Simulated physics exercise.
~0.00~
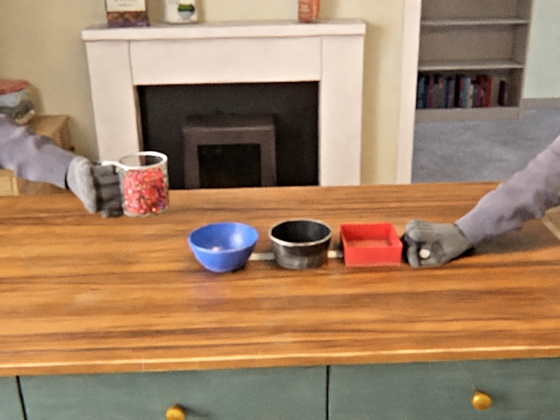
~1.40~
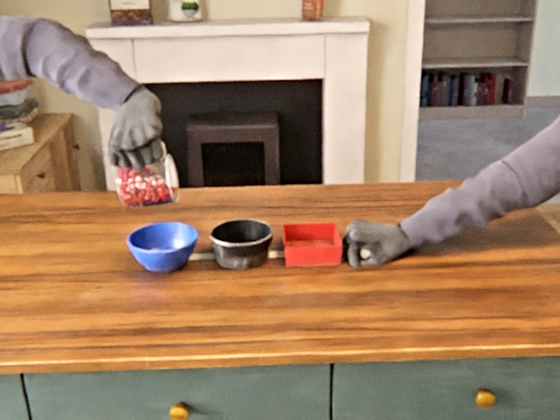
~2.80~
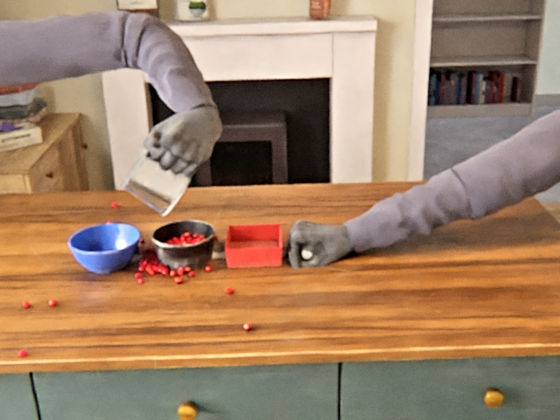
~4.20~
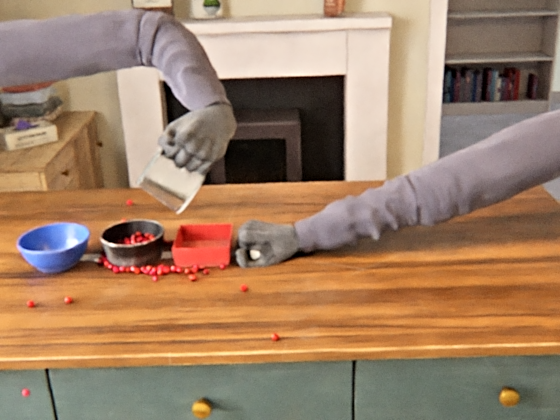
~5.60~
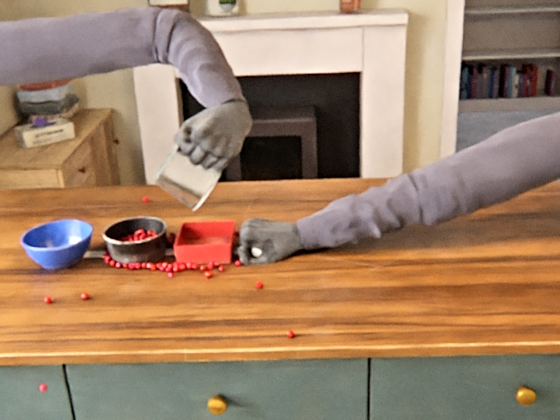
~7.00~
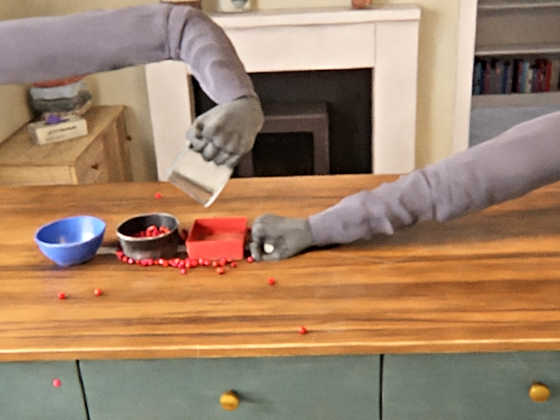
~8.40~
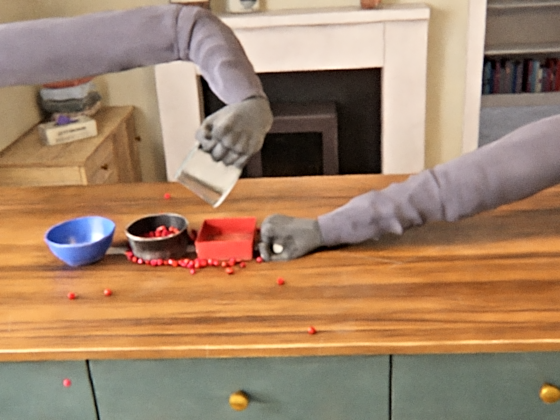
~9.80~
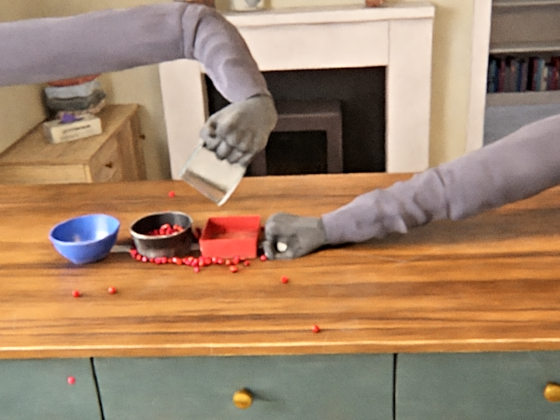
Gloved hands drawing joined blue, black and red containers left while upending a cup, cranberries filling the black dish and scattering.
